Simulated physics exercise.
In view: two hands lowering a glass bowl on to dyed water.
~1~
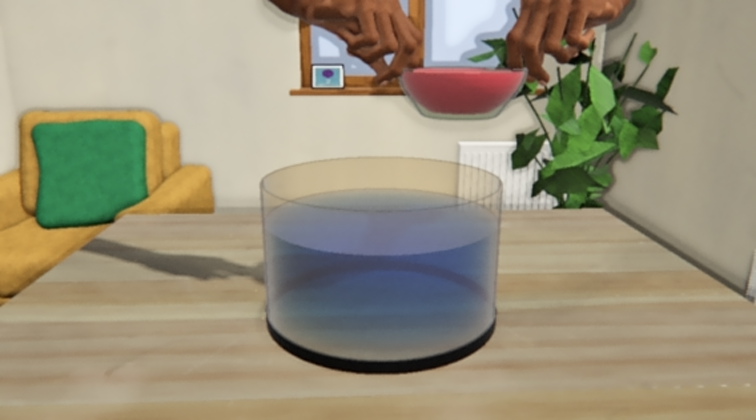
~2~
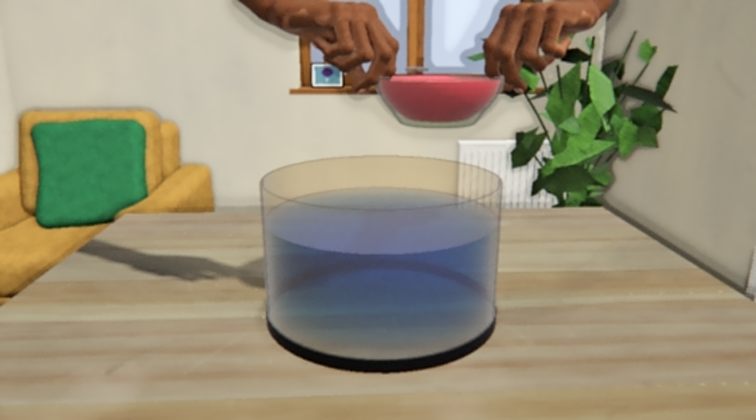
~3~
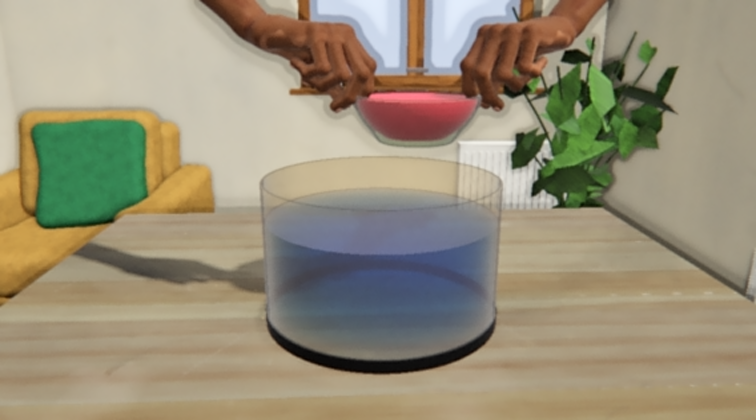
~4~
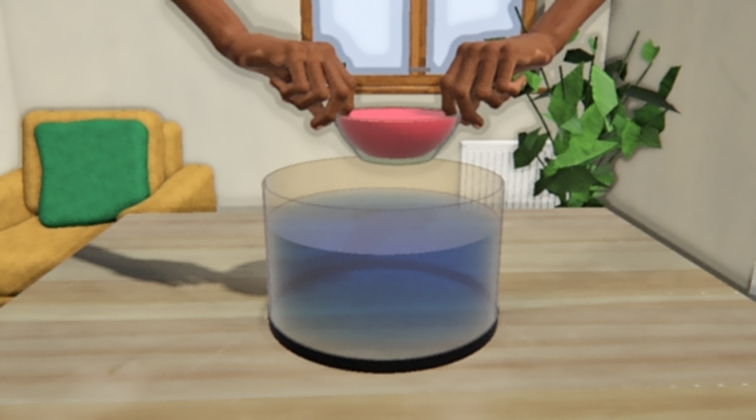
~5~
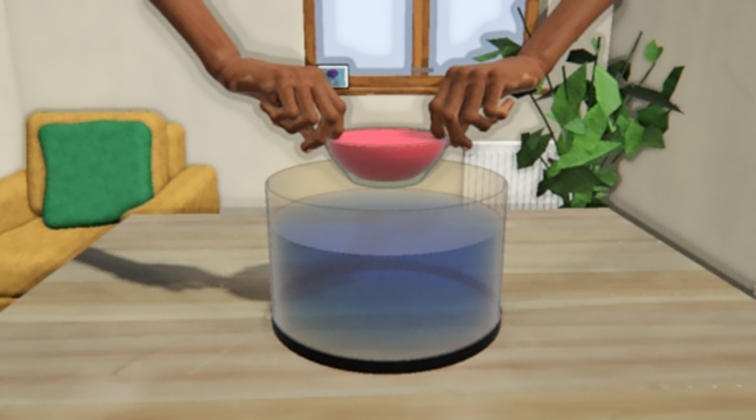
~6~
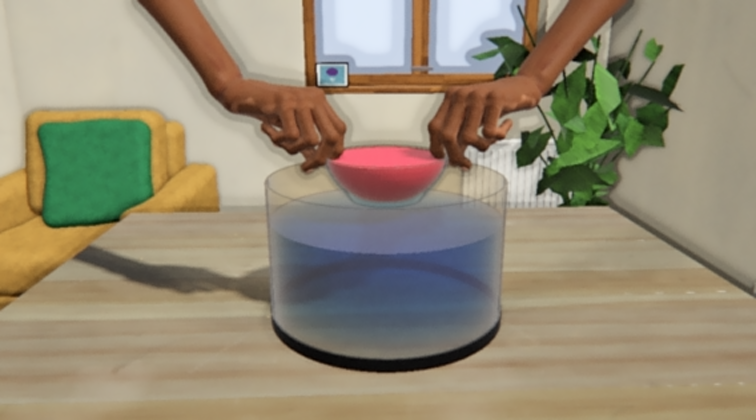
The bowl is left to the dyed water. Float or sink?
Once free, it goes under.
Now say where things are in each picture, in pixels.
The first frame shows bowl (460, 90) nearly full; above the big tub.
The second frame shows bowl nearly full, surface at (438, 79); coming down.
The third frame shows bowl (416, 116) nearly full; lower.
The fourth frame shows bowl nearly full, surface at (396, 115); lower still.
The fifth frame shows bowl (386, 155) nearly full; close to the surface.
The sixth frame shows bowl nearly full, surface at (386, 158); just over the surface.
A moment on, the bowl dips into the dyed water.
Further on, dyed water pours in over its rim.
When it is over, the bowl lies on the bottom.
